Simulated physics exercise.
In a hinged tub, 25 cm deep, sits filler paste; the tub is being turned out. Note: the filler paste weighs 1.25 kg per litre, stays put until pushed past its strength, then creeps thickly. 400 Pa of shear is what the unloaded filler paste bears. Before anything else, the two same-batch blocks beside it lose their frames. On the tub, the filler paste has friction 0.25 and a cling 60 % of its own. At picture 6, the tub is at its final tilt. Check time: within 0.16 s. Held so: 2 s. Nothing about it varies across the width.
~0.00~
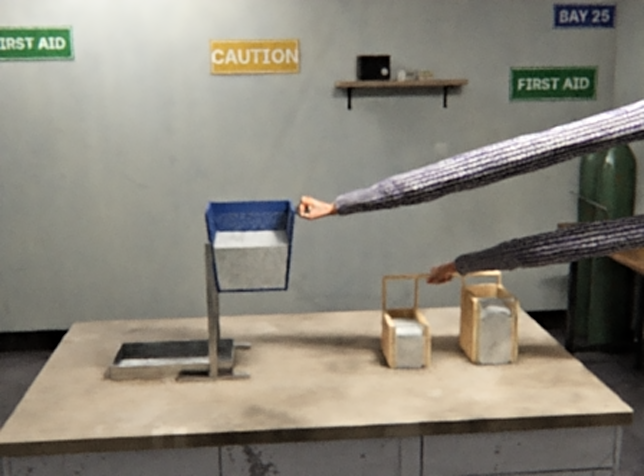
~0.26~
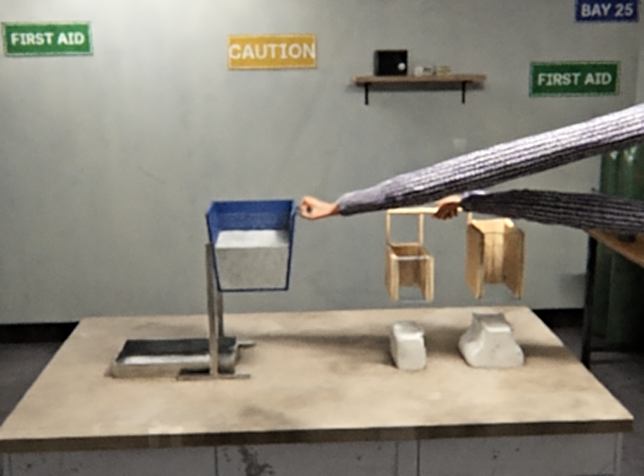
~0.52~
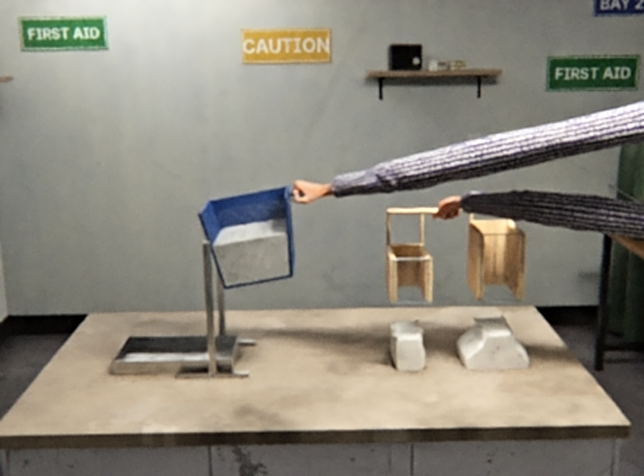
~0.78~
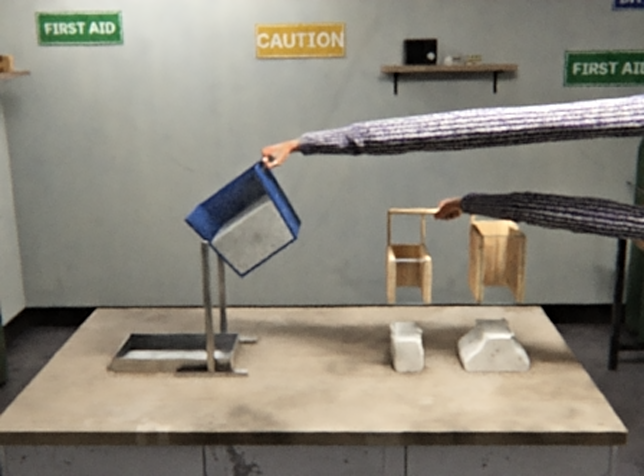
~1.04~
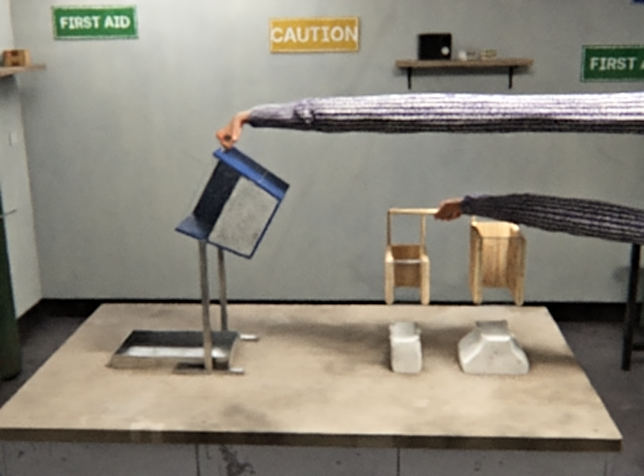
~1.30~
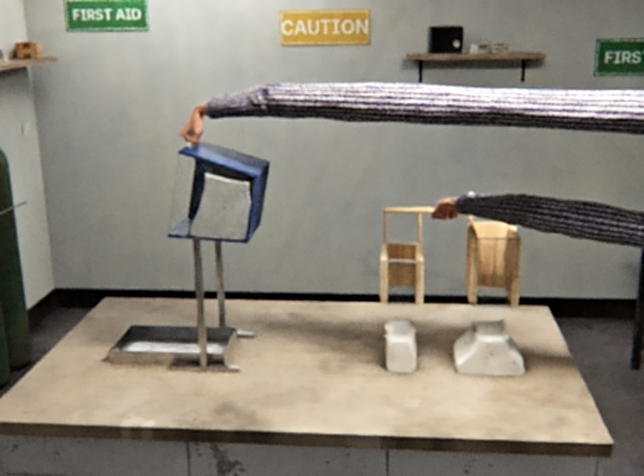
Two hands lift wooden moulds off two pale blocks, then tilt a blue tub leftward.
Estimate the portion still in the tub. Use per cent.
Roughly 95 per cent remains.
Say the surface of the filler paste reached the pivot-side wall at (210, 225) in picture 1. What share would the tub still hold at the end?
I'd say close to 55 % stays in the tub.
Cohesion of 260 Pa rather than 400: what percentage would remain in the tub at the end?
I'd say around 70 percent.
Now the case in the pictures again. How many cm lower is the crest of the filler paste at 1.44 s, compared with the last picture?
Around 4 cm below its level in the last picture.
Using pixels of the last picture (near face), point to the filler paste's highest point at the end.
Looking at the last picture, I'd put it at about (187, 195).
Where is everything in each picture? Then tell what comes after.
In the first picture, handle-side rim at (292, 212), tilt 0 degrees; crest of the filler paste at (287, 245); block heights 12 cm, 19 cm (left to right).
In the second picture, handle-side rim at (293, 213), tilt 0 degrees; crest of the filler paste at (288, 245); block heights 12 cm, 14 cm (left to right).
In the third picture, handle-side rim at (284, 199), tilt 10 degrees; crest of the filler paste at (282, 233); block heights 12 cm, 13 cm (left to right).
In the fourth picture, handle-side rim at (254, 170), tilt 35 degrees; crest of the filler paste at (268, 202); block heights 12 cm, 13 cm (left to right).
In the fifth picture, handle-side rim at (213, 155), tilt 61 degrees; crest of the filler paste at (241, 178); block heights 12 cm, 13 cm (left to right).
In the sixth picture, handle-side rim at (179, 153), tilt 79 degrees; crest of the filler paste at (206, 176); block heights 12 cm, 13 cm (left to right).
After 1.44 s, the tub is at 79 degrees and holds 100 %.
After 1.61 s, the tub is at 79 degrees and holds 96 %.
After 1.78 s, the tub is at 79 degrees and holds 95 %.
After 1.95 s, the tub is at 79 degrees and holds 95 %.
After 3.30 s, the tub is at 79 degrees and holds 95 %.
